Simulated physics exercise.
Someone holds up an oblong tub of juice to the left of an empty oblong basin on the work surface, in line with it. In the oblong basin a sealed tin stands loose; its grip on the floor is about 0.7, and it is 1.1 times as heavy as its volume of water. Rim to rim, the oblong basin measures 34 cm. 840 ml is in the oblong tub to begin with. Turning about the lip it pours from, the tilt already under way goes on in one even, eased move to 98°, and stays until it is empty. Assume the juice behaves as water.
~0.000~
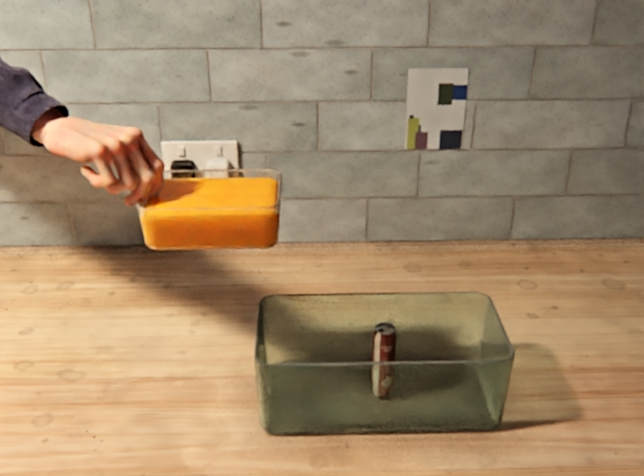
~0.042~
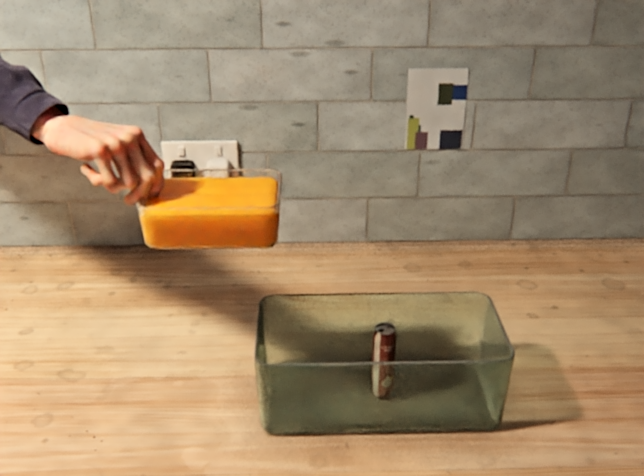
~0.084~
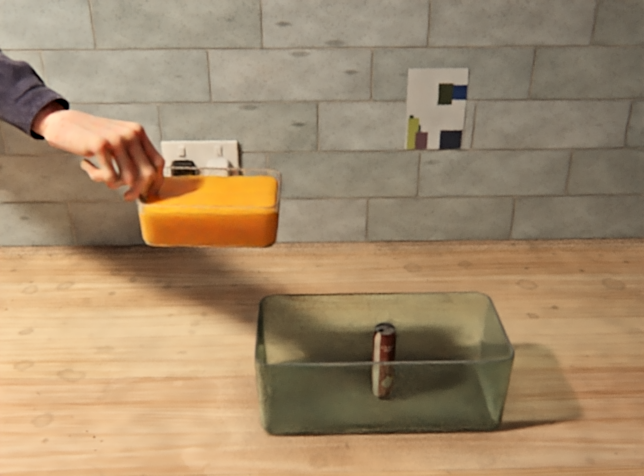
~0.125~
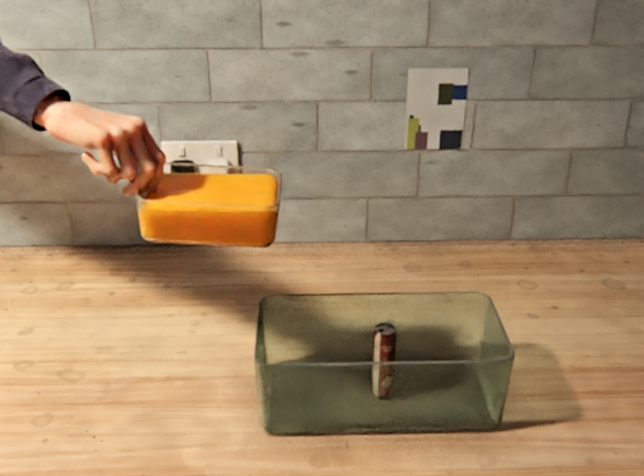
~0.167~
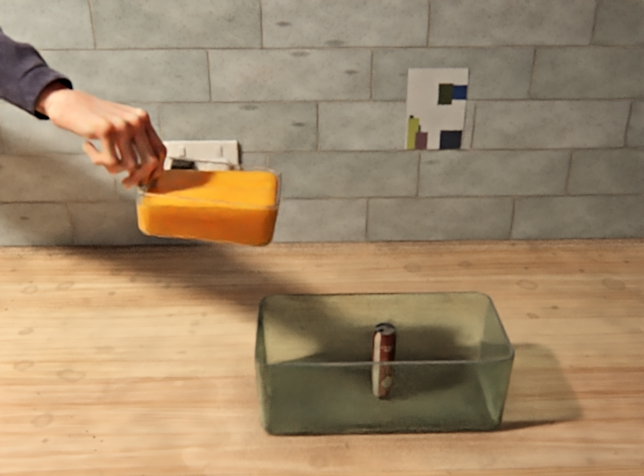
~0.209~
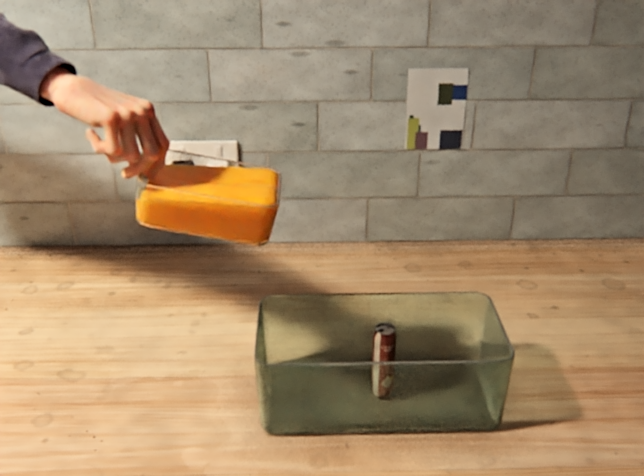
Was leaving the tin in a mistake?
No: It never tilts over.
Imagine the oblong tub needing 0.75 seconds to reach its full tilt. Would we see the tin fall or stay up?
Result: Tin upright.
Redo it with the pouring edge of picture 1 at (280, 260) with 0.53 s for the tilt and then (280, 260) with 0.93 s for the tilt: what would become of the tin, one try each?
Trial 1 - tin tips; trial 2 - tin tips.
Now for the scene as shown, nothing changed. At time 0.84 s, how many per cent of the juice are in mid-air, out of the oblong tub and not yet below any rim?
Close to 16 in every hundred parts.
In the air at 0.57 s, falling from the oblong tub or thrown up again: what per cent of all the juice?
At that moment, about 56 percent.
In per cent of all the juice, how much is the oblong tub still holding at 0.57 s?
38 %.
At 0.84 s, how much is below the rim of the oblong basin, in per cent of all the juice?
Looks like about 70 % of the whole amount.
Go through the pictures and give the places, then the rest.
In the first picture, it leans 0°; its right rim is at (280, 189); the juice meets the walls at (149, 194) and (278, 193); the oblong basin's rim runs from (258, 329) to (501, 325); the tin's top is at (385, 331).
In the second picture, it leans 0°; its right rim is at (280, 189); the juice meets the walls at (149, 194) and (278, 192).
In the third picture, it leans 2°; its right rim is at (280, 189); the juice meets the walls at (148, 192) and (278, 191).
In the fourth picture, it leans 4°; its right rim is at (280, 189); the juice meets the walls at (148, 189) and (278, 189).
In the fifth picture, it leans 8°; its right rim is at (279, 189); the juice meets the walls at (147, 185) and (278, 187).
In the sixth picture, it leans 12°; its right rim is at (279, 189); the juice meets the walls at (147, 179) and (278, 184).
By 0.57 s the tilt is 67° and 38 per cent is still to pour; the tin stands where it began.
By 0.84 s the tilt is 96° and 5 per cent is still to pour; the tin stands where it began.
By 1.12 s the tilt is 98° and 0 per cent is still to pour; the tin stands where it began.
By 1.43 s the tilt is 98° and 0 per cent is still to pour; the tin stands where it began.
At rest the tin stands where it began.
